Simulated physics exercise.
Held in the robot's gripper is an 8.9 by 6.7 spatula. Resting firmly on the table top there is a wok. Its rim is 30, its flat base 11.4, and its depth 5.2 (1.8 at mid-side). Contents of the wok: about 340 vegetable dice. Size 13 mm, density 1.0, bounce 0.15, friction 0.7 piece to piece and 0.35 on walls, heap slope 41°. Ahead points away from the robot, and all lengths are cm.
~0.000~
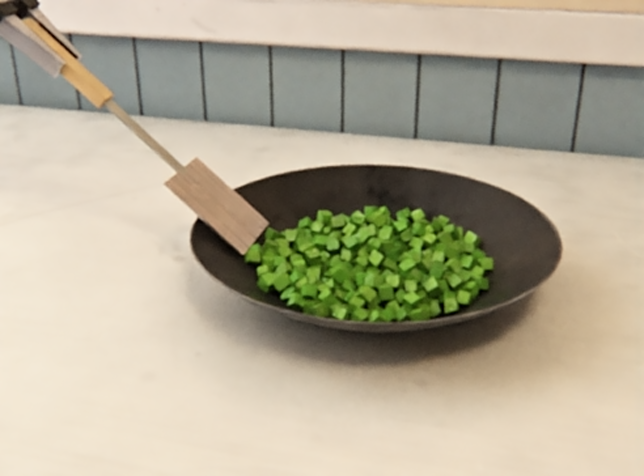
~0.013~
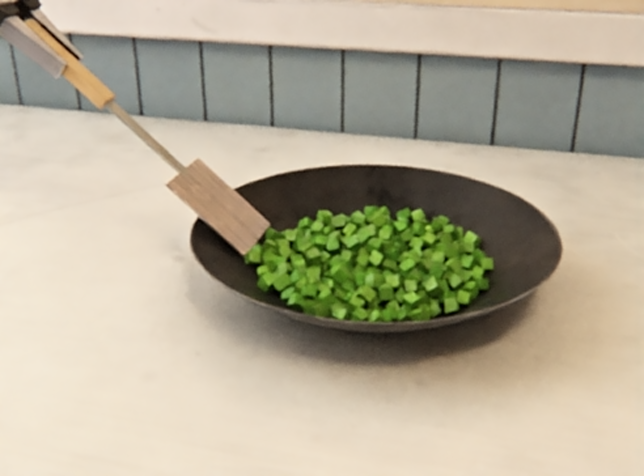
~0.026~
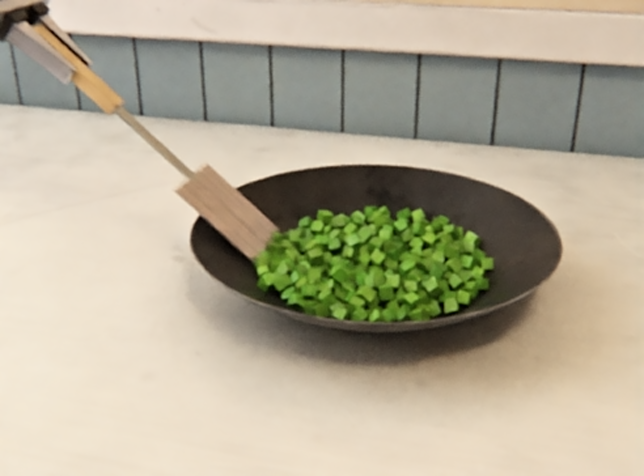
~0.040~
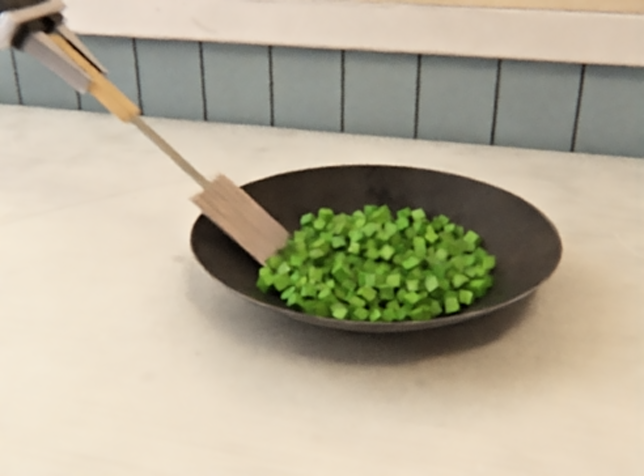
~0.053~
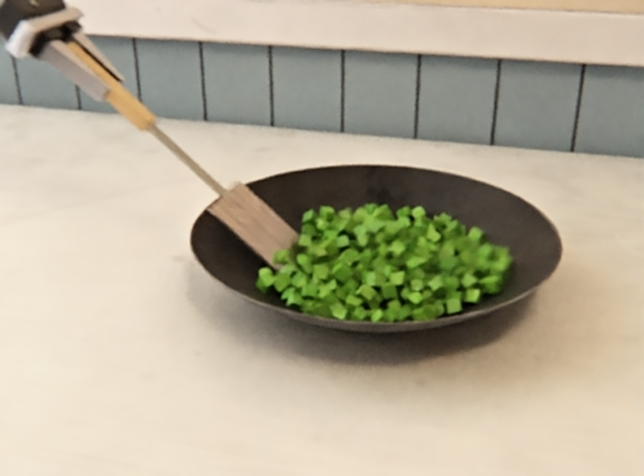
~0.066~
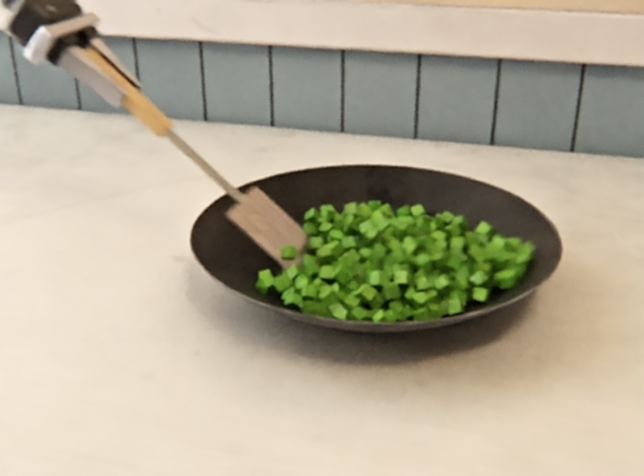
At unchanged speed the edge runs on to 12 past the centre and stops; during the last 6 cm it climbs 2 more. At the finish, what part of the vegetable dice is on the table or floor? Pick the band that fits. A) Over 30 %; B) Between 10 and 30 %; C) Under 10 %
Over 30 % (A).
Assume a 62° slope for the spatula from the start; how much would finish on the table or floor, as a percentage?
Roughly 45 per cent.
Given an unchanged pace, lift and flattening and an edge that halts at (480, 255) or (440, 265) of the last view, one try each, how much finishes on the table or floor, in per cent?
Try 1: Approx. 40 %; try 2: Approx. 10 %.
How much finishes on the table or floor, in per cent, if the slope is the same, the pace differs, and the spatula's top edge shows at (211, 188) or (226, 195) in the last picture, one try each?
I'd estimate some 30 and 35 in a hundred.
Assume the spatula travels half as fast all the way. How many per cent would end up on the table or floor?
Then roughly 30 percent.
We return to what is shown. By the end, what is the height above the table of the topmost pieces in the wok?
Some 5.0 cm.
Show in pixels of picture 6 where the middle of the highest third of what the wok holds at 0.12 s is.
(473, 250).
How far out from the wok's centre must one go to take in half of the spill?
I'd say some 38 centimetres, give or take.
After 0.12 s, sloping 41°, highest piece 8 above the table; 339 in the wok, 6 on the blade or in flight.
After 0.16 s, sloping 41°, highest piece 9 above the table; 323 in the wok, 22 on the blade or in flight.
After 0.39 s, sloping 41°, highest piece 12 above the table; 196 in the wok, 97 on the table or floor, 52 on the blade or in flight.
After 1.44 s, sloping 41°, highest piece 5 above the table; 196 in the wok, 149 on the table or floor.
In the end, 196 in the wok, 149 on the table or floor. That is 43 % on the table or floor.
